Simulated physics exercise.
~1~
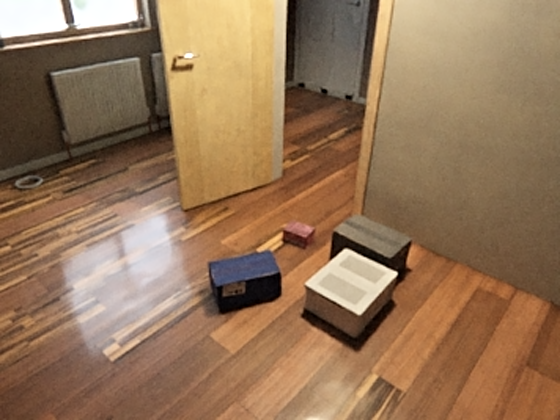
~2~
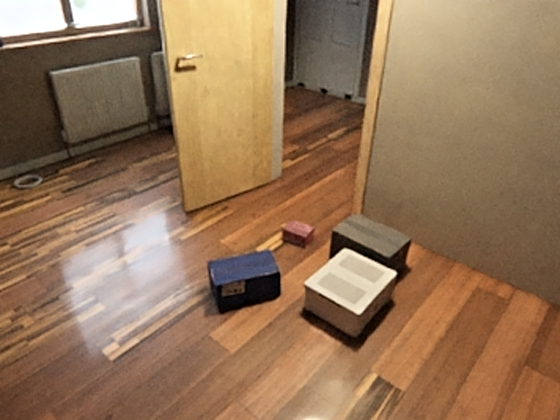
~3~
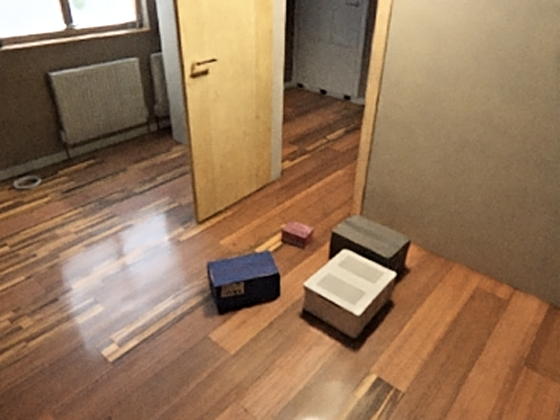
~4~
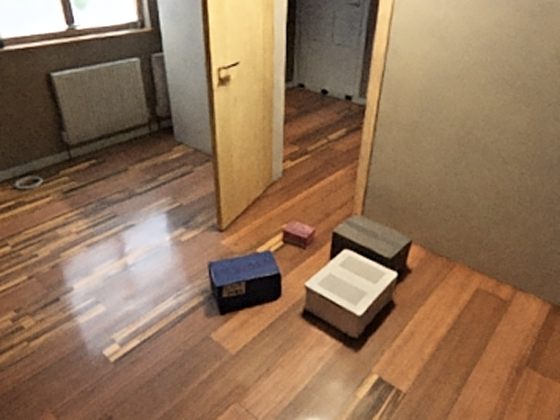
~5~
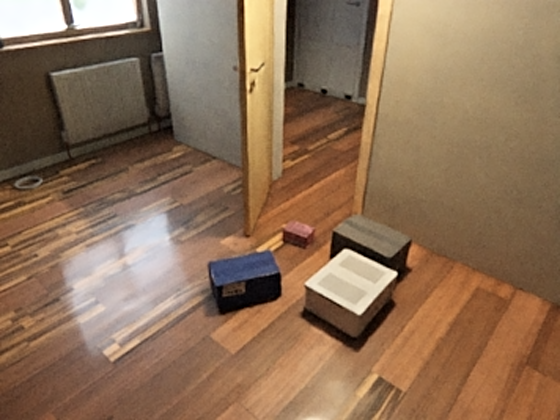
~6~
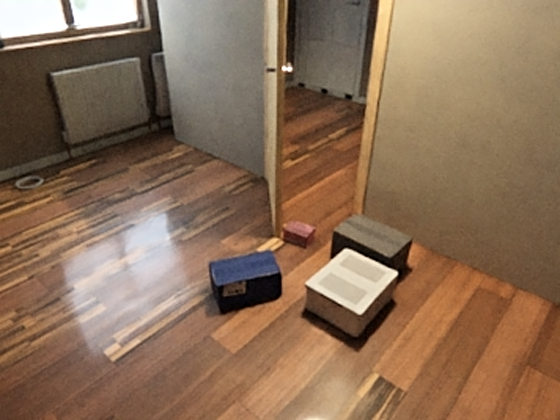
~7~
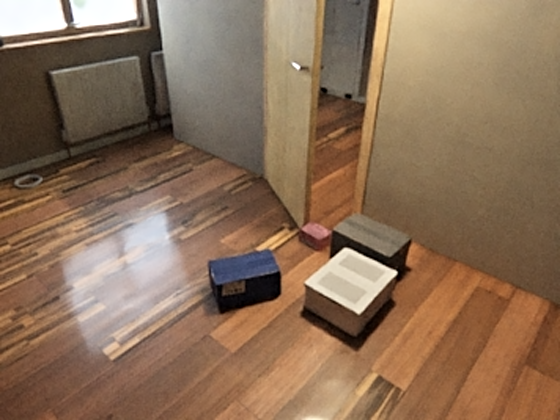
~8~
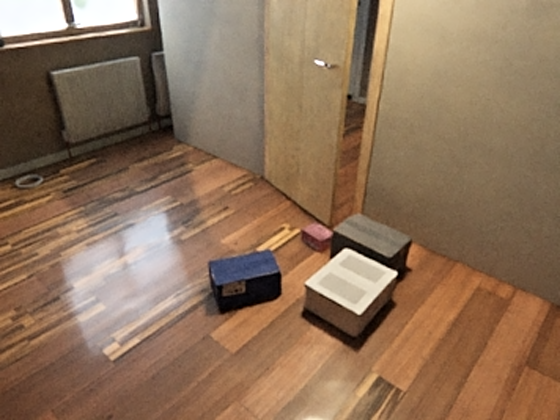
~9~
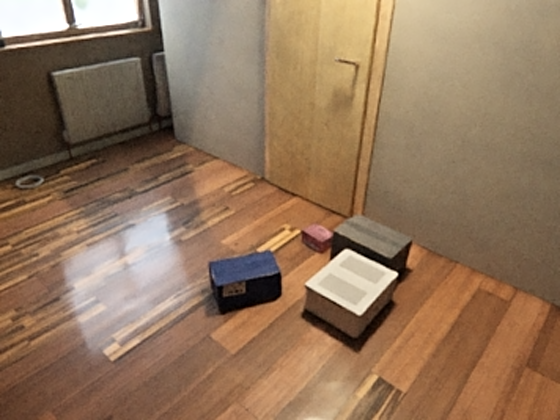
In a room with a glossy wood-plank floor, seen from above at a slight angle, a pale wooden door stands wide open, with a radiator beneath a window at the far left. On the floor lie a blue parcel near the middle, a white tote to its right, a grey box behind the tote and a small pink box near the doorway. The door swings to the right, narrowing the gap. As its edge passes the pink box, the box shifts slightly right, toward the grey box. The door continues and ends shut in its frame, the other things unmoved.
